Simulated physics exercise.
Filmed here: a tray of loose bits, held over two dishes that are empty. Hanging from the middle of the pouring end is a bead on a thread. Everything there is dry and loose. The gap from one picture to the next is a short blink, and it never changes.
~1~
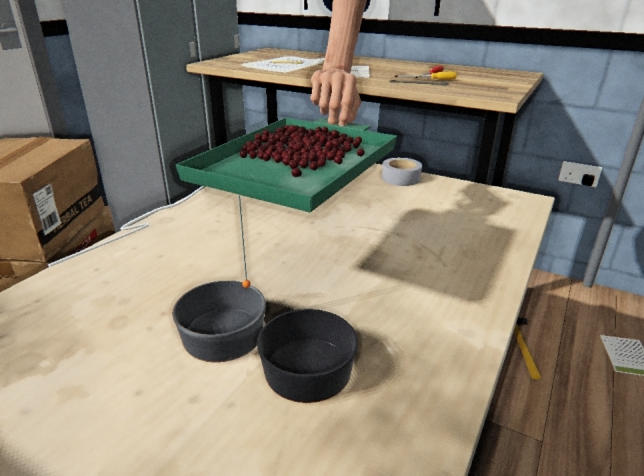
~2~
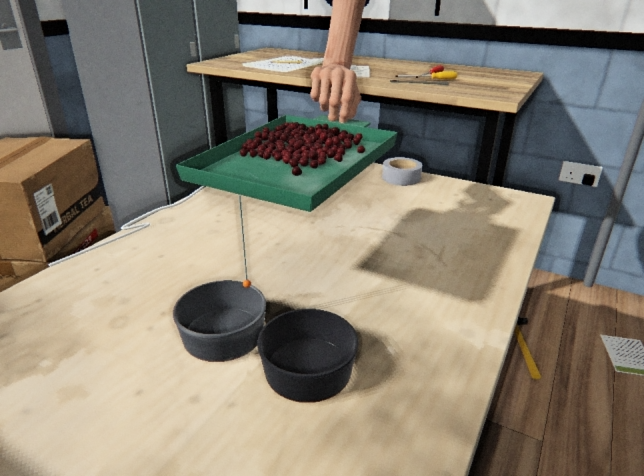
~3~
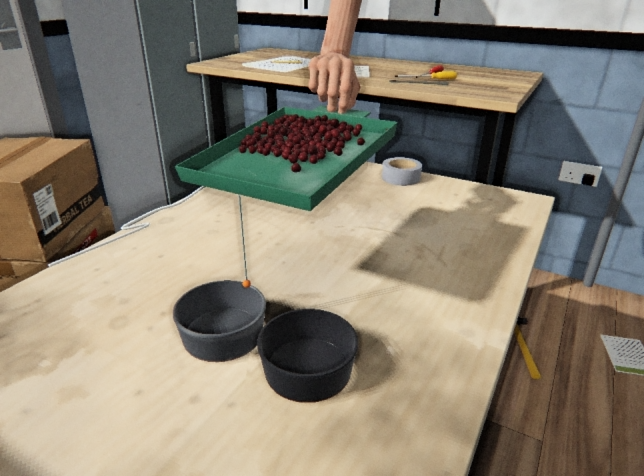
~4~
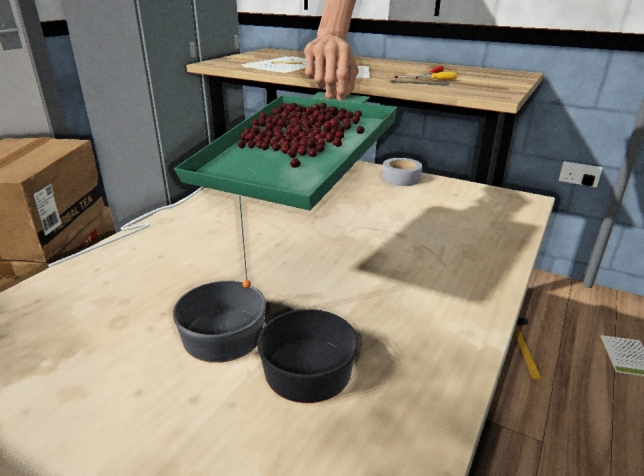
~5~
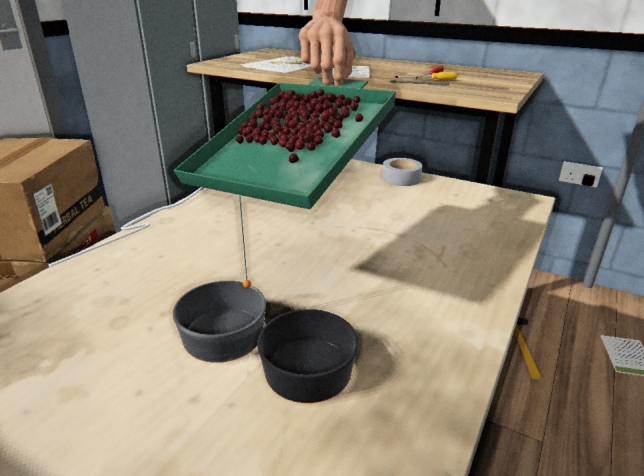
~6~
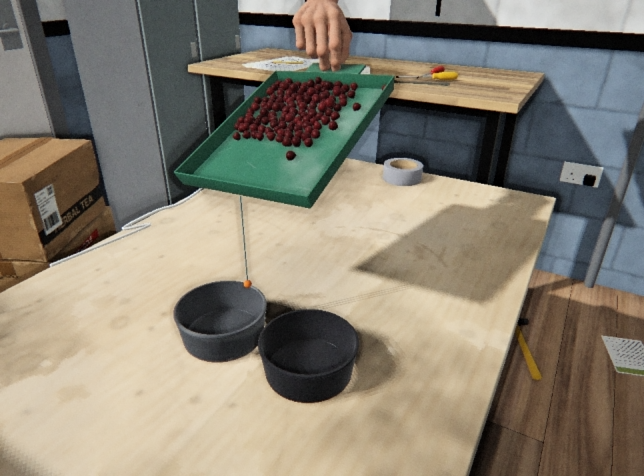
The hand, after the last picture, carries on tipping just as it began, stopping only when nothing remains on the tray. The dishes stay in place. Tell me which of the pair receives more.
The left one fills more.
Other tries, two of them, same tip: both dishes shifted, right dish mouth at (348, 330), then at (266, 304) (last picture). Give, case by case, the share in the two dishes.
Close to 0 in a hundred, followed by close to 40 in a hundred.
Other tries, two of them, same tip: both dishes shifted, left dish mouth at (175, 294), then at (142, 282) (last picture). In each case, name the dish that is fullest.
Place 1 - the dish at left; place 2 - the dish at right.
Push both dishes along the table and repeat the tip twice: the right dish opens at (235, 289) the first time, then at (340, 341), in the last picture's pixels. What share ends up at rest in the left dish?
First position: Some 0 %; second position: Some 20 %.
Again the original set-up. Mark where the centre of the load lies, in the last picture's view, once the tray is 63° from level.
Close to (219, 165).
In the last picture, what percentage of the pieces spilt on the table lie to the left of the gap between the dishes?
Estimate: About 100 per cent.
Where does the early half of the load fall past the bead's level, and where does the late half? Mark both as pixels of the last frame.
Early half: (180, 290); late half: (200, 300).
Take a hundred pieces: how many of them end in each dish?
The left dish ends up with around 40 percent of the load, the right dish with around 0 percent.
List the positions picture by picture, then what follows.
In the first frame, corners of the pouring end (179, 165) and (310, 195), level; middle of the load (300, 147), dried cherries; left dish (191, 344); right dish (282, 383); bead on its thread (247, 284).
In the second frame, corners of the pouring end (179, 165) and (310, 195), level; middle of the load (301, 144).
In the third frame, corners of the pouring end (178, 166) and (309, 195), tipped barely, lowest at the left corner; middle of the load (300, 138).
In the fourth frame, corners of the pouring end (178, 168) and (308, 195), tipped a little, lowest at the left corner; middle of the load (299, 129).
In the fifth frame, corners of the pouring end (177, 169) and (307, 194), tipped clearly, lowest at the left corner; middle of the load (297, 120).
In the sixth frame, corners of the pouring end (177, 171) and (306, 194), tipped clearly, lowest at the left corner; middle of the load (303, 107), about a tenth on the move; left dish (192, 344); right dish (283, 383).
Just after the last frame, tray tipped steeply; almost all on the tray; about a tenth in the air.
A moment on, tray tipped past a quarter turn; roughly two thirds on the tray; about a tenth in the left dish; roughly a quarter outside both; about a tenth in the air.
Further on, tray tipped past a quarter turn; just a few in the right dish; roughly half in the left dish; roughly half outside both.
When it is over, tray tipped past a quarter turn; just a few in the right dish; roughly half in the left dish; roughly half outside both.
